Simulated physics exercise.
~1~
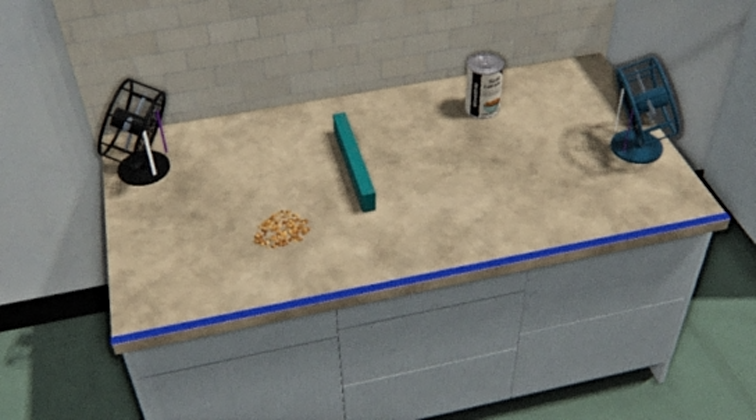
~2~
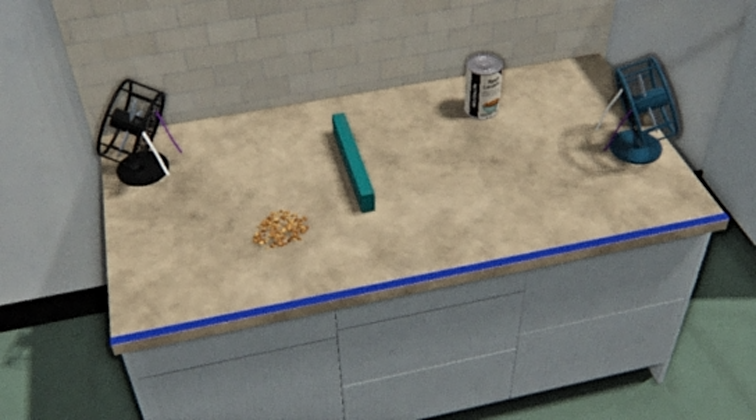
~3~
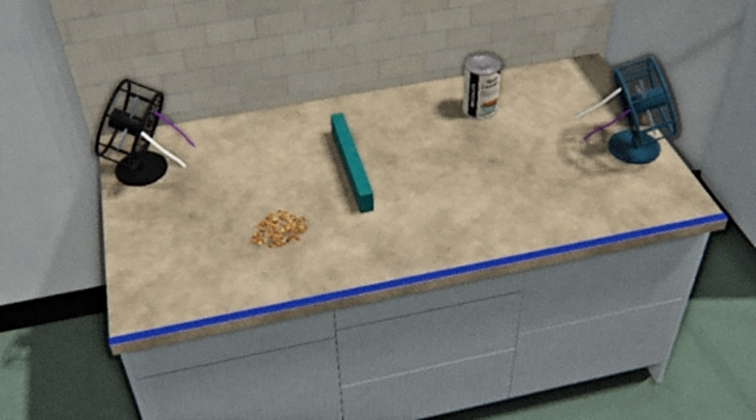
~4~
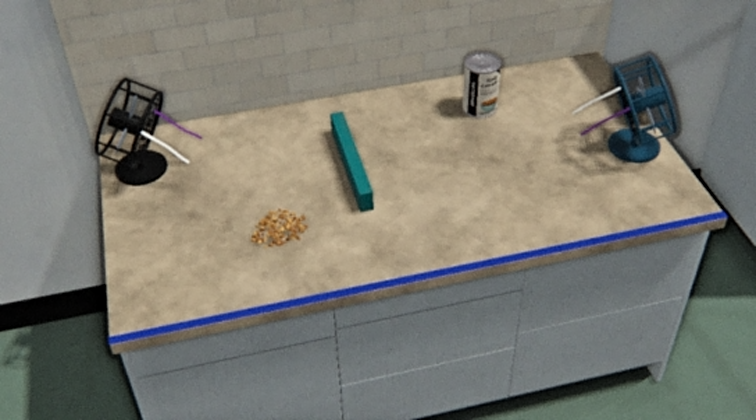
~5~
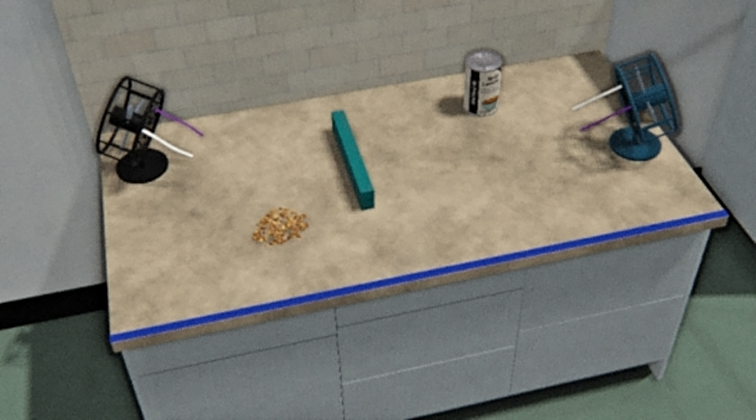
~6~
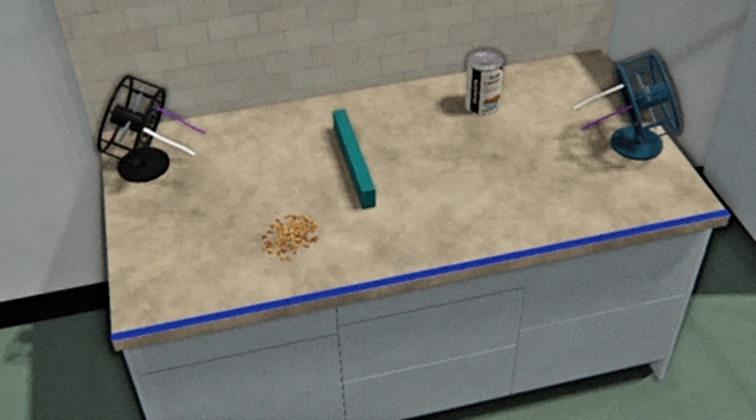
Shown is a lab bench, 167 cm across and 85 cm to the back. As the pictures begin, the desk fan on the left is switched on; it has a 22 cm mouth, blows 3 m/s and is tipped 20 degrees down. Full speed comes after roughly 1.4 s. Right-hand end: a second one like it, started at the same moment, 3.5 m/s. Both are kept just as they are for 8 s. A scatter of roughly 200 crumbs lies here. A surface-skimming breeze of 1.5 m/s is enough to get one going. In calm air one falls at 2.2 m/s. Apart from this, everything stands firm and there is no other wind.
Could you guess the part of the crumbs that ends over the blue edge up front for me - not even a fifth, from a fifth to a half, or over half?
I would guess the larger share, over half.
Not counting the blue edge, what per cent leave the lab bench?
Estimate: Near 0 %.
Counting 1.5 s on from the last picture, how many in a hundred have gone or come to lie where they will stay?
It comes out at some 100 %.
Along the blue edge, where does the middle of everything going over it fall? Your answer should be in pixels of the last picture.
I'd say roughly (339, 295).
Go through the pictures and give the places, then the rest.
In the first picture, the middle of the crumbs is near (279, 232), none has stirred yet, the mouth of the desk fan is at (132, 124) and that of the second one at (647, 102).
In the second picture, the middle of the crumbs is near (278, 232), none has stirred yet and the blue edge is centred on (439, 279).
In the third picture, the middle of the crumbs is near (276, 232), none has stirred yet, the top of a plank is at (351, 152) and the top of a tin is at (483, 64).
In the fourth picture, the middle of the crumbs is near (276, 231) and none has stirred yet.
In the fifth picture, the middle of the crumbs is near (277, 229) and none has stirred yet.
In the sixth picture, the middle of the crumbs is near (291, 235), the farthest in sight from the desk fan is at (316, 242) and about 70 % have left their places.
Then, 0.5 s after the last picture, 2 % are still on the top, 97 % are over the blue edge.
Then, 1.5 s after the last picture, 0 % are still on the top, 100 % are over the blue edge.
Then, 3.3 s after the last picture, 0 % are still on the top, 100 % are over the blue edge.
Then, 6.9 s after the last picture, at the end, 100 % are over the blue edge.
